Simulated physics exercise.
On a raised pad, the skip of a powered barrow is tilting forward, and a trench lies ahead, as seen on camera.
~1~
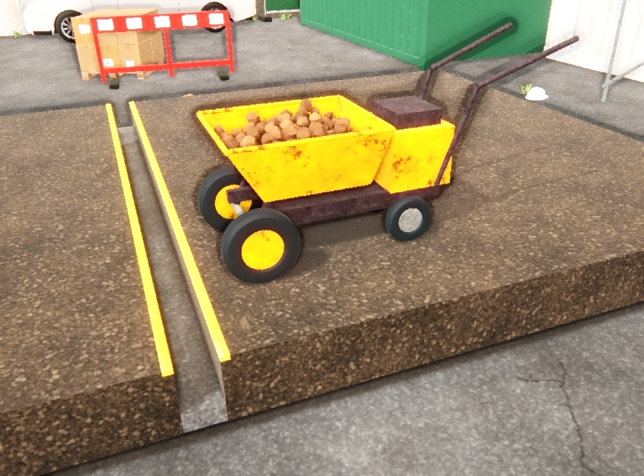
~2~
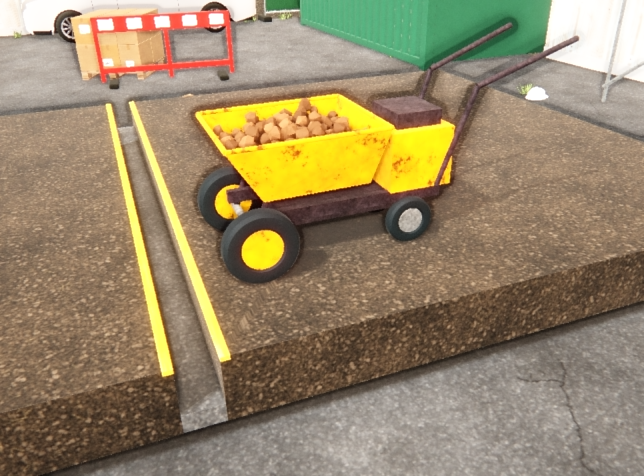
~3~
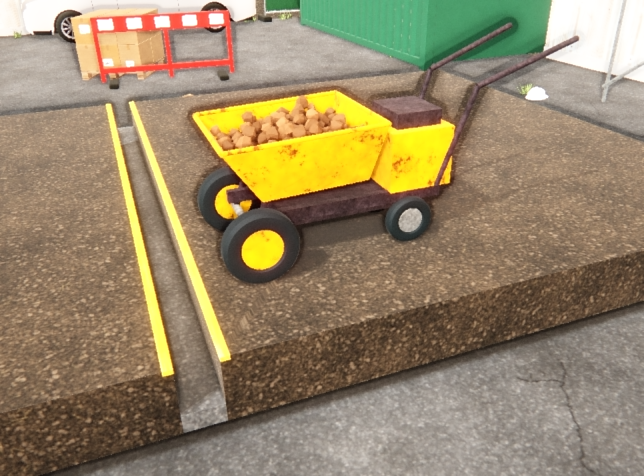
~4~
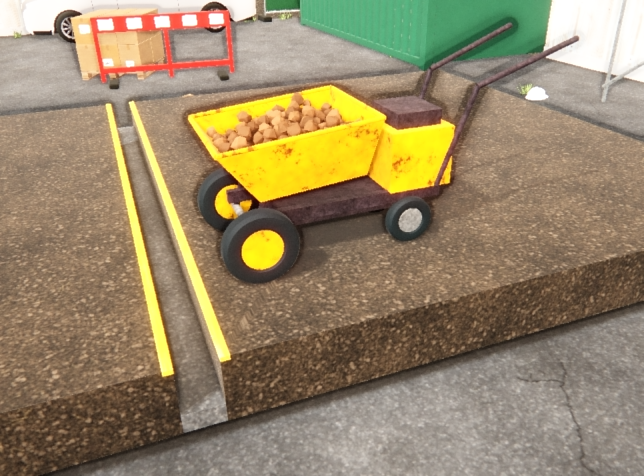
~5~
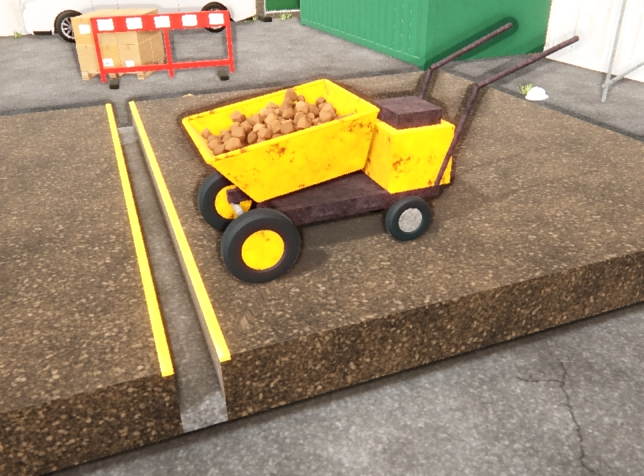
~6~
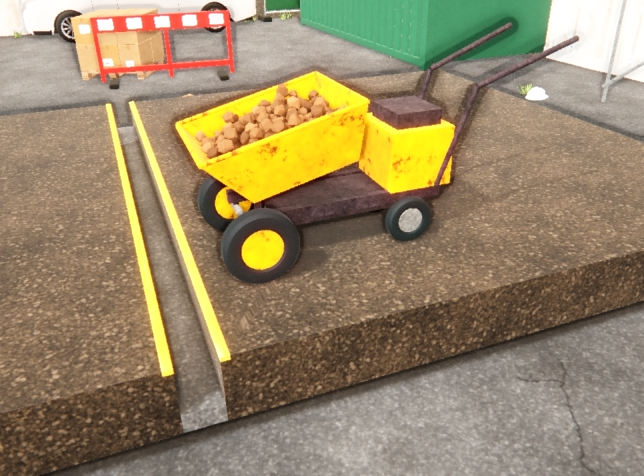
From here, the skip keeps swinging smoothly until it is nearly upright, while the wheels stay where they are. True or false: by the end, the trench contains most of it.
False.
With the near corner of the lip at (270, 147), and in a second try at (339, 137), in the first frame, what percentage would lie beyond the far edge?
40 and 0 in a hundred, in that order.
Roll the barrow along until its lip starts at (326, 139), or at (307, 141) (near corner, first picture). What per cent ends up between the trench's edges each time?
60 per cent, then 70 per cent.
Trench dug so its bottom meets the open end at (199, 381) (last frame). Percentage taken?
Something close to 10 per cent.
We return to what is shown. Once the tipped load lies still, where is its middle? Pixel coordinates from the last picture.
Resting centre, last picture - approx. (92, 279).
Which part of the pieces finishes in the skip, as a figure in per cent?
All told, it is near 0 percent.
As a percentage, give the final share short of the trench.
About 0 %.
Just after the last frame, skip tipped well over; every one in the skip.
A moment on, skip tipped steeply; the larger part in the skip; about a tenth beyond it; about a tenth falling.
Further on, skip tipped right over; roughly a quarter in the skip; just a few in or heaped over the trench; the larger part beyond it; just a few falling.
When it is over, skip tipped right over; just a few in the skip; about a tenth in or heaped over the trench; the larger part beyond it.
